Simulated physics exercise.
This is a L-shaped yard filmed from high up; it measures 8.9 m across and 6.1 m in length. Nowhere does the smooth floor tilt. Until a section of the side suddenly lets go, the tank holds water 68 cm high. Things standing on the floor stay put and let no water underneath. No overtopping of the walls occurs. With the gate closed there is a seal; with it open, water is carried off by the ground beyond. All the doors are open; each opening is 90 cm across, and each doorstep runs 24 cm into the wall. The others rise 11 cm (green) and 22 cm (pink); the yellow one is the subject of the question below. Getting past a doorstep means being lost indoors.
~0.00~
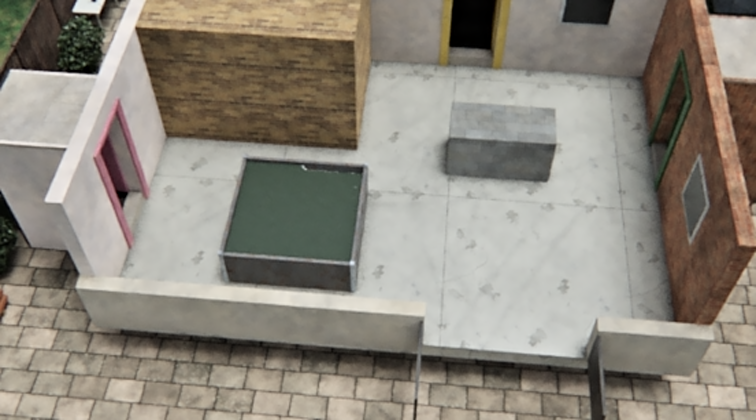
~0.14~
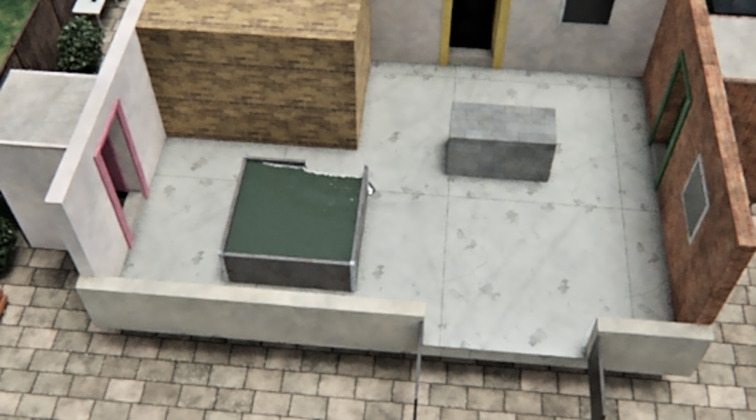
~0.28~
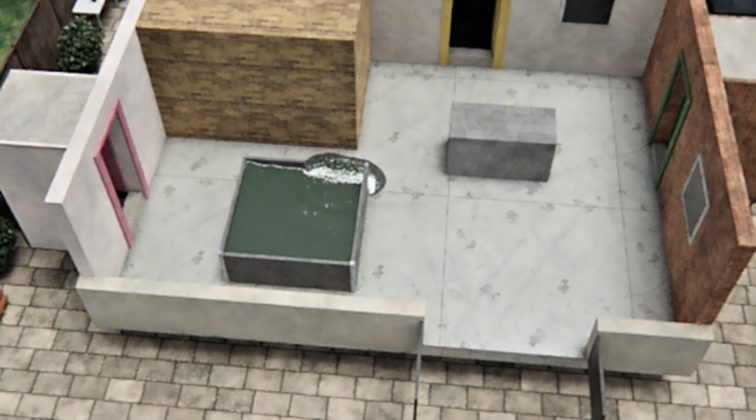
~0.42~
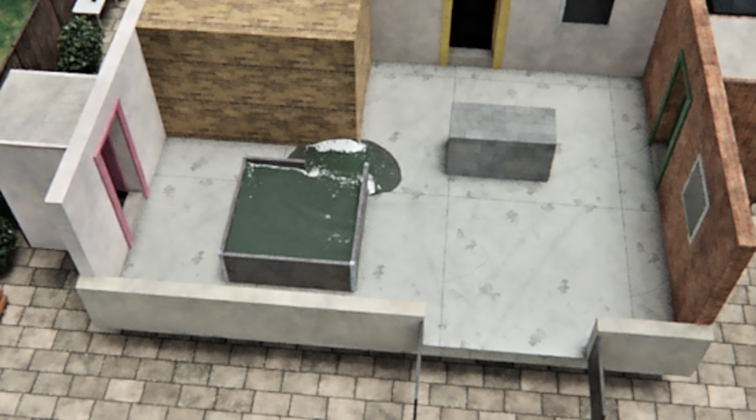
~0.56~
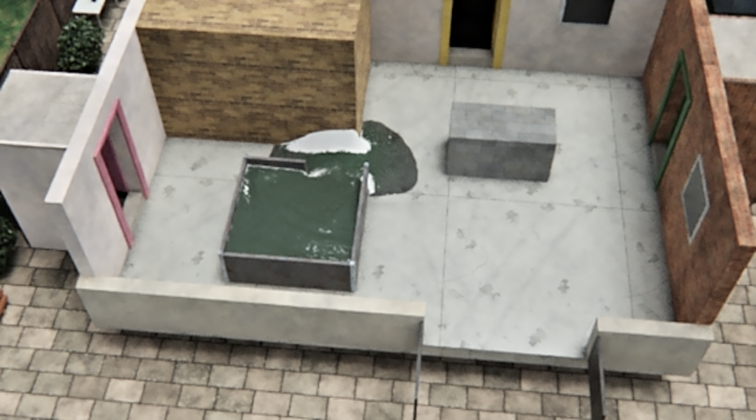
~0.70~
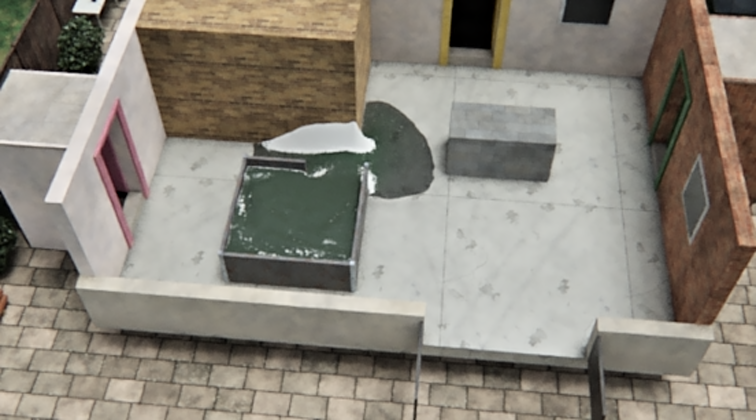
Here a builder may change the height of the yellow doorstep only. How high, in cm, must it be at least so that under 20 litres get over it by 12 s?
At least 18 cm or so.
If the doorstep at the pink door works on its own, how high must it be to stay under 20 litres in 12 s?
At pink, roughly 8.0 cm.
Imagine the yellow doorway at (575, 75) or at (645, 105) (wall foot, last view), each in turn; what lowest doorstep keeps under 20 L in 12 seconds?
You'd want about 5.5 cm there first, then about 14.5 cm.
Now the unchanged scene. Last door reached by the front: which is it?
Final door: Green.
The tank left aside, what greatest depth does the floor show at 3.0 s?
About 30 cm at most.
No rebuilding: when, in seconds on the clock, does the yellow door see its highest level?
The level tops out around 2.6 s.
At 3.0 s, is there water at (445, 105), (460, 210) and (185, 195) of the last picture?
Point by point: Soaked, then soaked, then soaked.
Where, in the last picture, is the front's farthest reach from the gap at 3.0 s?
Lab note: Front tip approx. (639, 82).
After 1.4 s water covers 20 % of the floor, deepest (50 cm) near (341, 151); it has not reached the yellow door.
After 3.0 s water covers 45 % of the floor, deepest (30 cm) near (340, 158); 23 cm at the yellow door, 1 litre in over its 25 cm doorstep.
After 12.0 s water covers 100 % of the floor, deepest (10 cm) near (639, 348); 5 cm at the yellow door, 1 litre in over its 25 cm doorstep.
At the yellow door as built, the water arrived by 1.6 s and peaked near 26 cm at 2.6 s.
With a doorstep of 15 cm, 43 litres would have come in within the 12 s; with 20.5 cm, 8 litres. So under 20 litres takes about 18 cm.
